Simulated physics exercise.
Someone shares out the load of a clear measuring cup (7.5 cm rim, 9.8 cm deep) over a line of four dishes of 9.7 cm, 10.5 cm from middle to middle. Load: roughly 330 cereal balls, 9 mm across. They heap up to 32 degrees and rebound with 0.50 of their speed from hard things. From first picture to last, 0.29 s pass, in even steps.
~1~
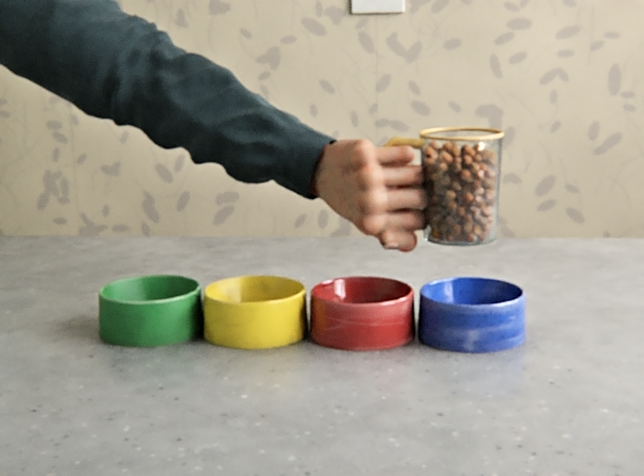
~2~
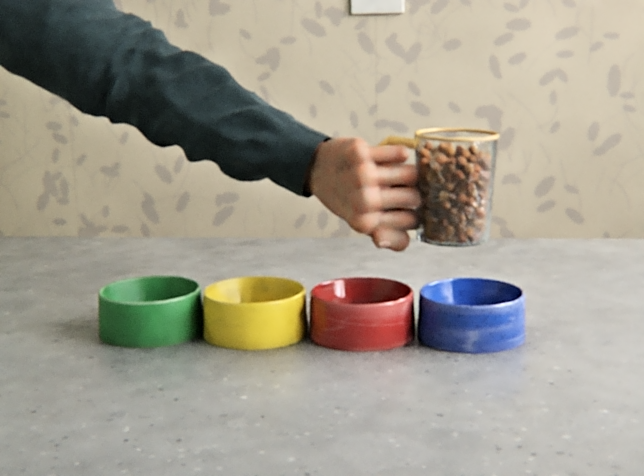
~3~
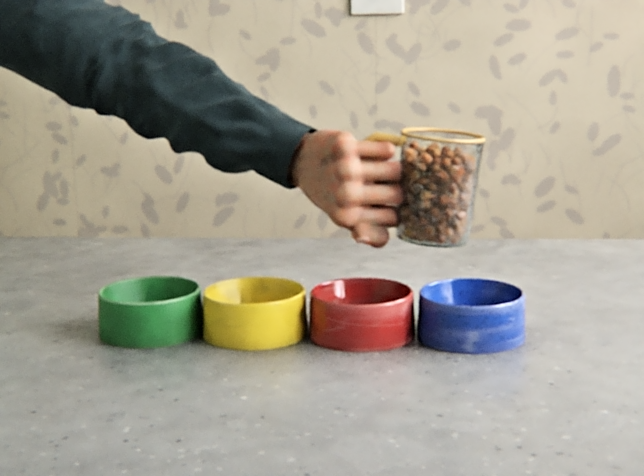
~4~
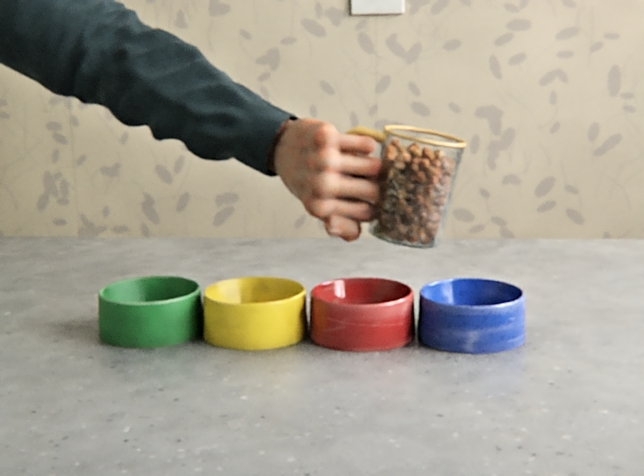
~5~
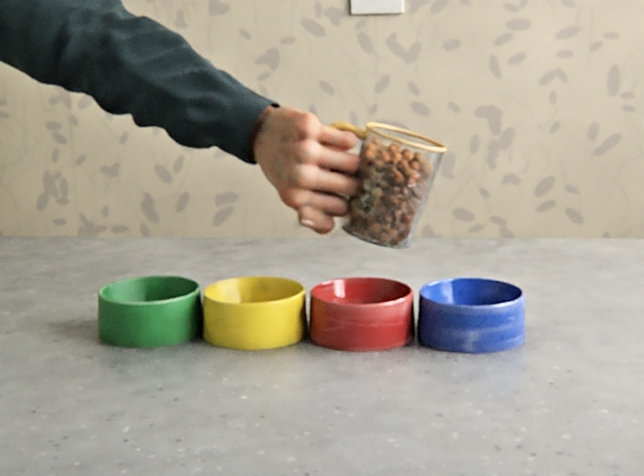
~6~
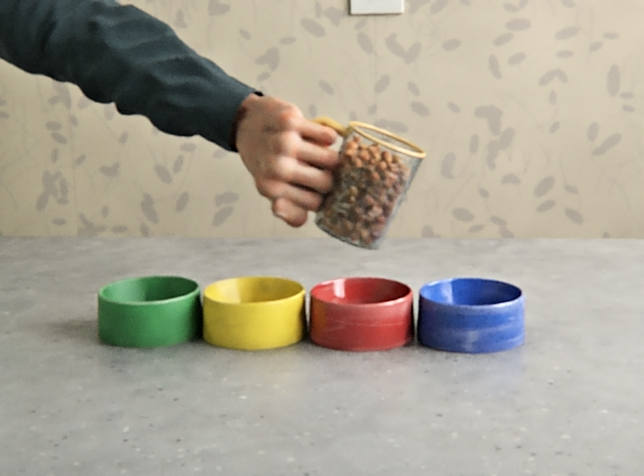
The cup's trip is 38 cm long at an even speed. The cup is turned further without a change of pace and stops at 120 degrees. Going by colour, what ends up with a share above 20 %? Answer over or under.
Red under, blue under, green over, yellow under, counter under.
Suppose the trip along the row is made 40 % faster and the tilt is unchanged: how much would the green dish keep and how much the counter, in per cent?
In that case green 100; counter 0.
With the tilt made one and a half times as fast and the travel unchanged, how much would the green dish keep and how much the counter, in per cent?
Green 80; counter 0.
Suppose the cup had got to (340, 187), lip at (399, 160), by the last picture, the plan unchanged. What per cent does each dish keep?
Red 0, blue 0, green 100, yellow 0.
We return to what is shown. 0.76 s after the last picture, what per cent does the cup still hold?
Roughly 95 per cent.
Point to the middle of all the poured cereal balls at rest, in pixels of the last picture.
Around (150, 305).
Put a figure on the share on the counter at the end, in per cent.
Roughly 0 per cent.
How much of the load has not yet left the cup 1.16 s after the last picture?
Some 30 per cent of the load.
Then, 0.45 s after the last picture, tilt 69 degrees; cup holds 100 %.
Then, 0.76 s after the last picture, tilt 101 degrees; cup holds 95 %, green 5 %.
Then, 1.16 s after the last picture, tilt 120 degrees; cup holds 30 %, green 70 %.
In the end, red 0 %, blue 0 %, green 100 %, yellow 0 %, counter 0 %.
